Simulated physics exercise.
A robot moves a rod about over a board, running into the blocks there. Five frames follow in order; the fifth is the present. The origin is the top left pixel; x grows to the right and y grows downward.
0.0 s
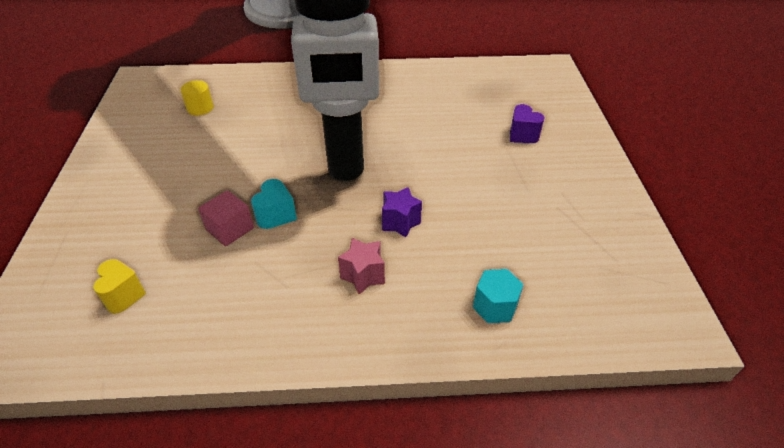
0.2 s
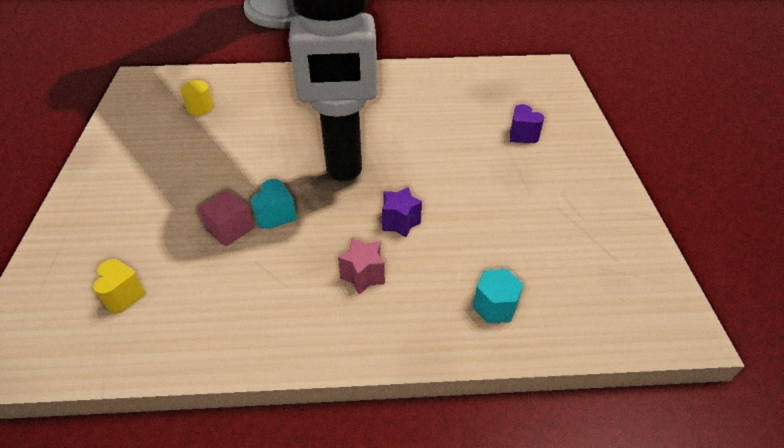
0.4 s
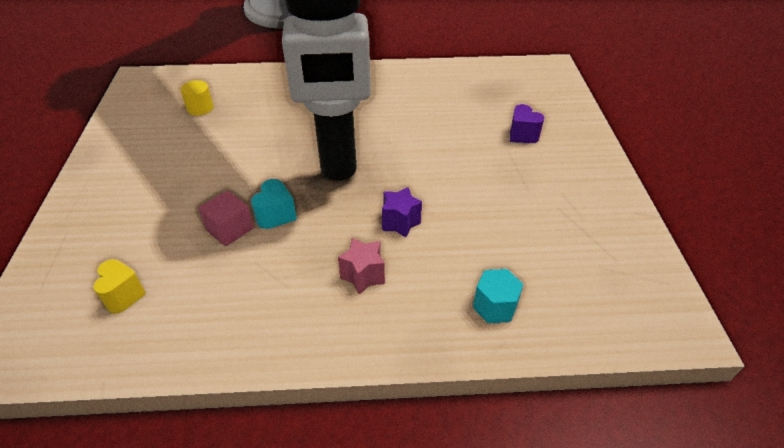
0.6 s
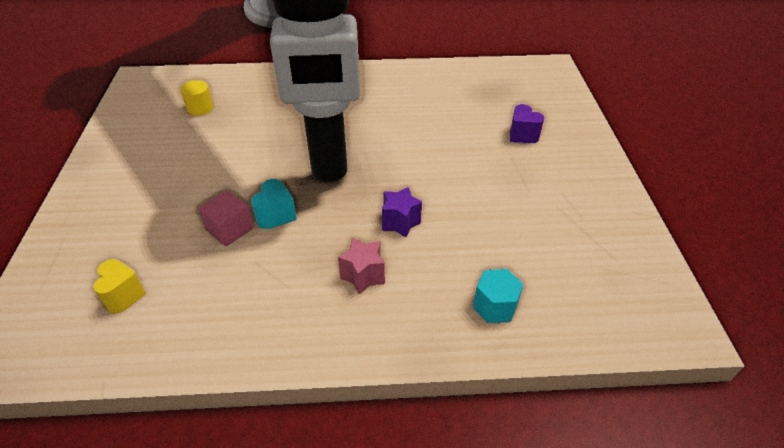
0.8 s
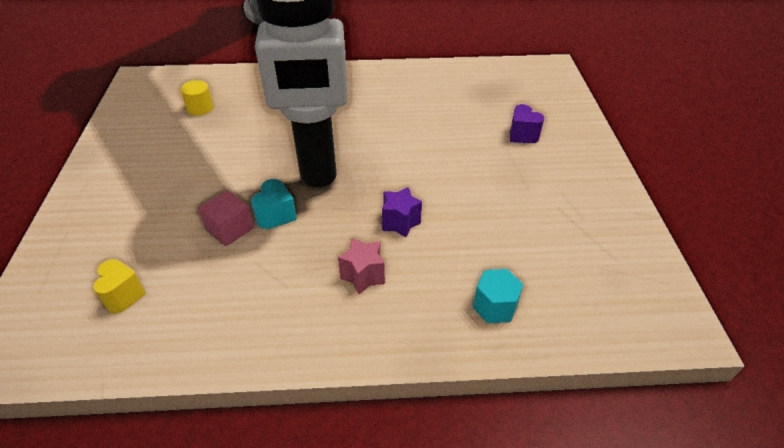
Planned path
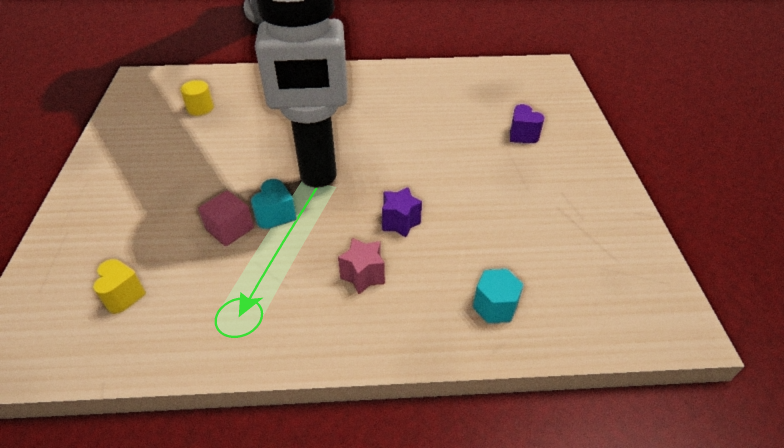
At the start, a robot's black rod stands on a wooden board among scattered yellow, purple, pink and turquoise blocks, to the right of a turquoise heart-shaped one. The rod stays almost still, then slides a short way left, drawing nearer to that heart, while the blocks all remain in place.
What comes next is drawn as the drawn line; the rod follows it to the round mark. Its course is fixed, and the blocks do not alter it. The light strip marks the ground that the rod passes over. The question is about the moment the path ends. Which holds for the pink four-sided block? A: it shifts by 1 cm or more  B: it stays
Choice A: It shifts by 1 cm or more.
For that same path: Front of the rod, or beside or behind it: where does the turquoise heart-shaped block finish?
It is gone from the front.
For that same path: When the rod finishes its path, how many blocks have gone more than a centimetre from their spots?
Shifted over 1 cm: Two.
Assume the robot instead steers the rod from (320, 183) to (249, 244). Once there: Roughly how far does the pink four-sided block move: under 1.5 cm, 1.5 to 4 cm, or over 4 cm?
Between 1.5 and 4 cm.
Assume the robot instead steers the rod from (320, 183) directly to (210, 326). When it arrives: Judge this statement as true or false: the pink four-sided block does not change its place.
Verdict: False.
Path on the board, straight from (320, 183) to (239, 317).
The first path, step by step. One third of the way, rod at (294, 216); pink four-sided block at (212, 211), turned 30° clockwise; turquoise heart-shaped block at (255, 210).
Two thirds of the way, rod at (268, 259); pink four-sided block at (201, 213), turned 70° clockwise; turquoise heart-shaped block at (231, 230), turned 45° clockwise.
At the end, rod at (237, 311); pink four-sided block at (201, 213), turned 70° clockwise; turquoise heart-shaped block at (231, 230), turned 45° clockwise; pink star-shaped block in place.
